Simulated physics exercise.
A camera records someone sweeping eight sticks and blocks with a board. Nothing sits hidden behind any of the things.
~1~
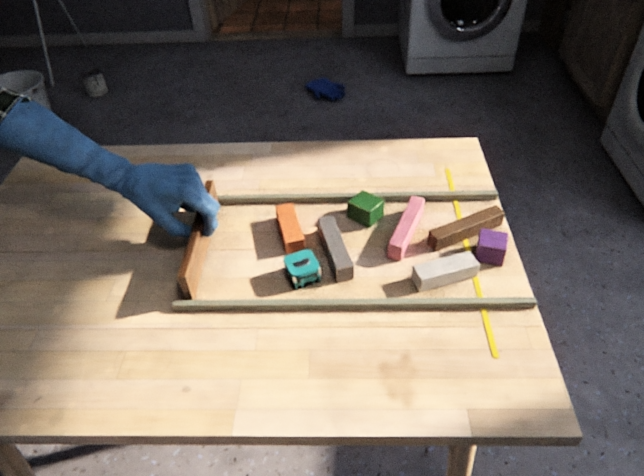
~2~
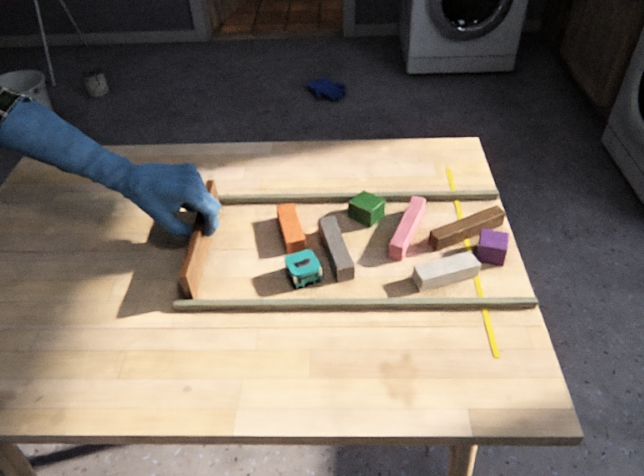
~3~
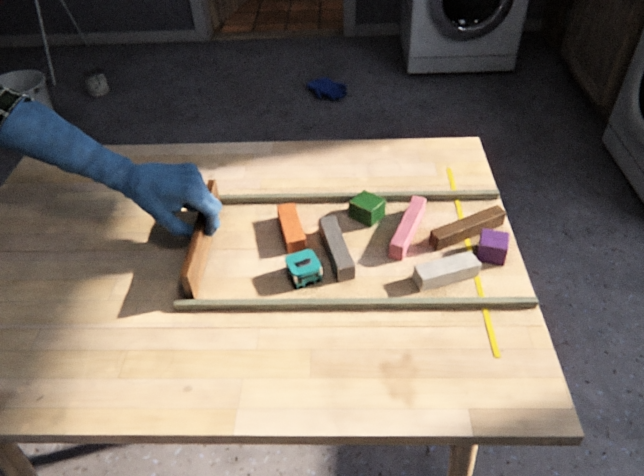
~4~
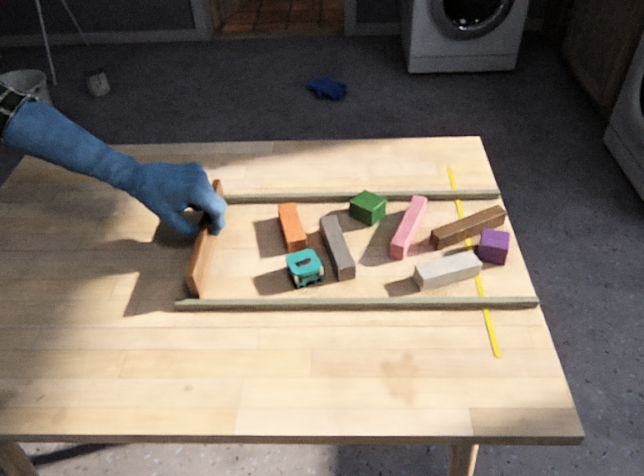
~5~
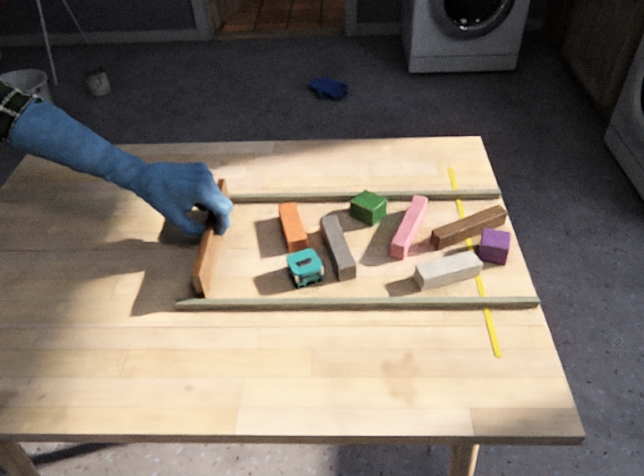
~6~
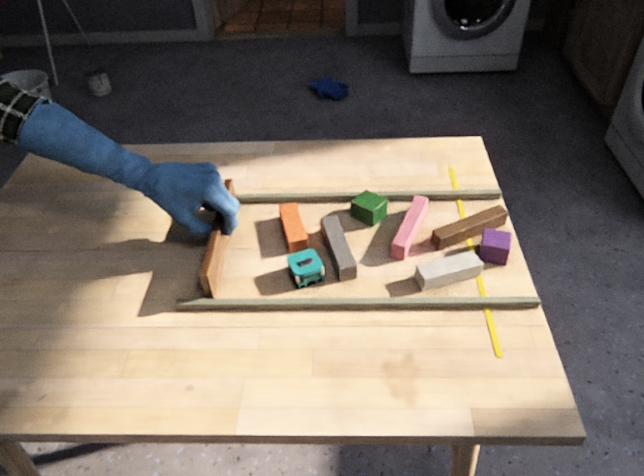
A blue-gloved hand held a wooden board upright between two rails on a table, then slid it slightly to the right, while the scattered colourful blocks and sticks ahead of it stayed put.
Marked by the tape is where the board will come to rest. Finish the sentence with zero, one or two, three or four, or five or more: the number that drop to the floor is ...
The number that drop to the floor is three or four.
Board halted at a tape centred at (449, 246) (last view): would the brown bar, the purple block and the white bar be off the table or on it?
The outcome is that the brown bar goes down, the purple block goes down and the white bar goes down.
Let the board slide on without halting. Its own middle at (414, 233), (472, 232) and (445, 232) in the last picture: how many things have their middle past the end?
In order of the places given, that's 0, 4 and 3.
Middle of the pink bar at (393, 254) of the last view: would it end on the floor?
Result: It comes off.
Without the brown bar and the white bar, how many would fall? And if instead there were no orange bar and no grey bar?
Tally of falls: 2 for the first try, 1 for the second.
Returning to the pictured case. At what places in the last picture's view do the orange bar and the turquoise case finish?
Answer: First (477, 225), after that (495, 271).
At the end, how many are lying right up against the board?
That would be 2 of them.
A little later, none off yet; purple block at rest near (495, 246); brown bar at rest near (470, 227); white bar at rest near (448, 271).
Next, none off yet; purple block shifted about its own width near (516, 252); brown bar shifted a little near (508, 220); white bar shifted about its own width near (517, 275).
When it is over, the number that fall off is three or four; down, pink bar, white bar, brown bar and purple block.
